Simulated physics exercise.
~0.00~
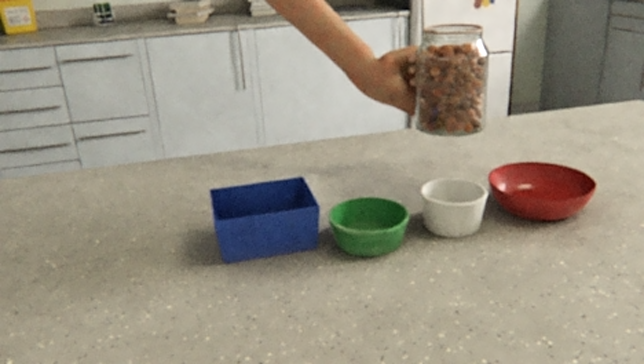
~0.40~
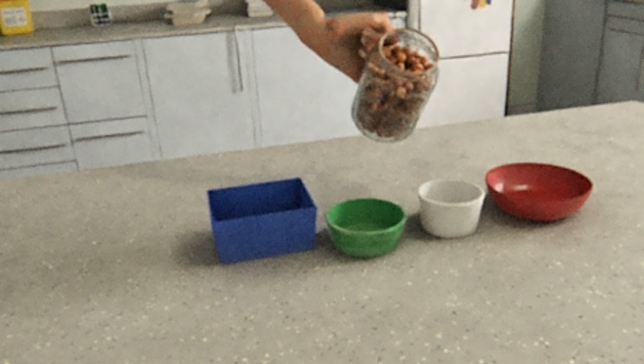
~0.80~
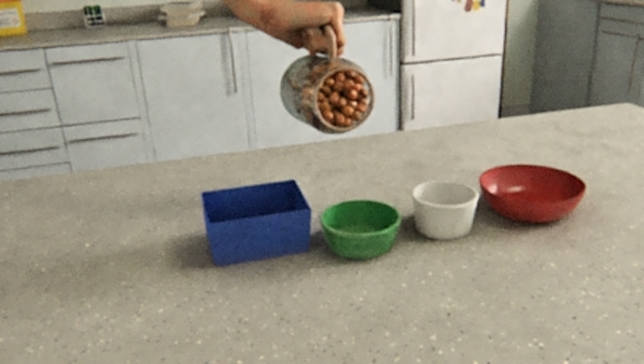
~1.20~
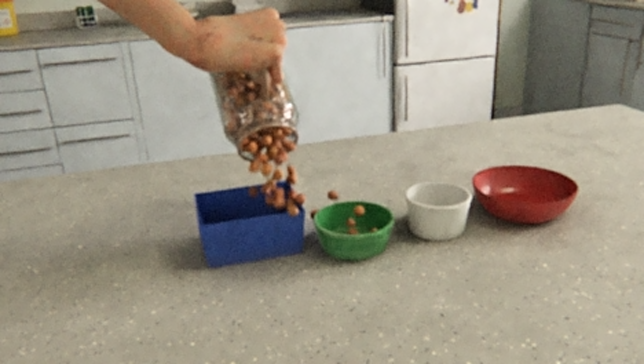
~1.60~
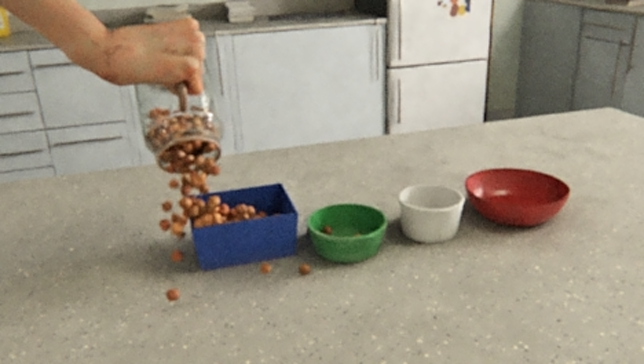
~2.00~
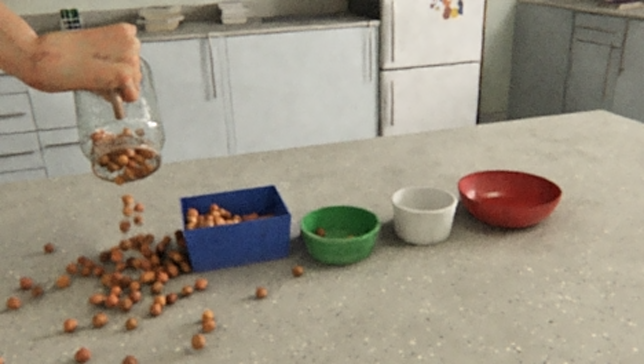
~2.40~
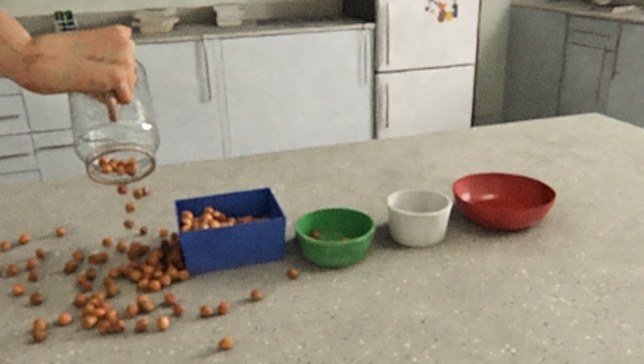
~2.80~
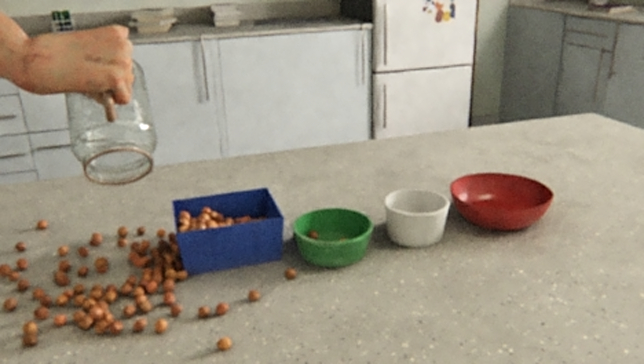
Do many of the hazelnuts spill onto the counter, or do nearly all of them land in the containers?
Many of the hazelnuts spill onto the counter to the left of the blue tin. The blue tin also catches a large share, while the white dish and red bowl stay empty.
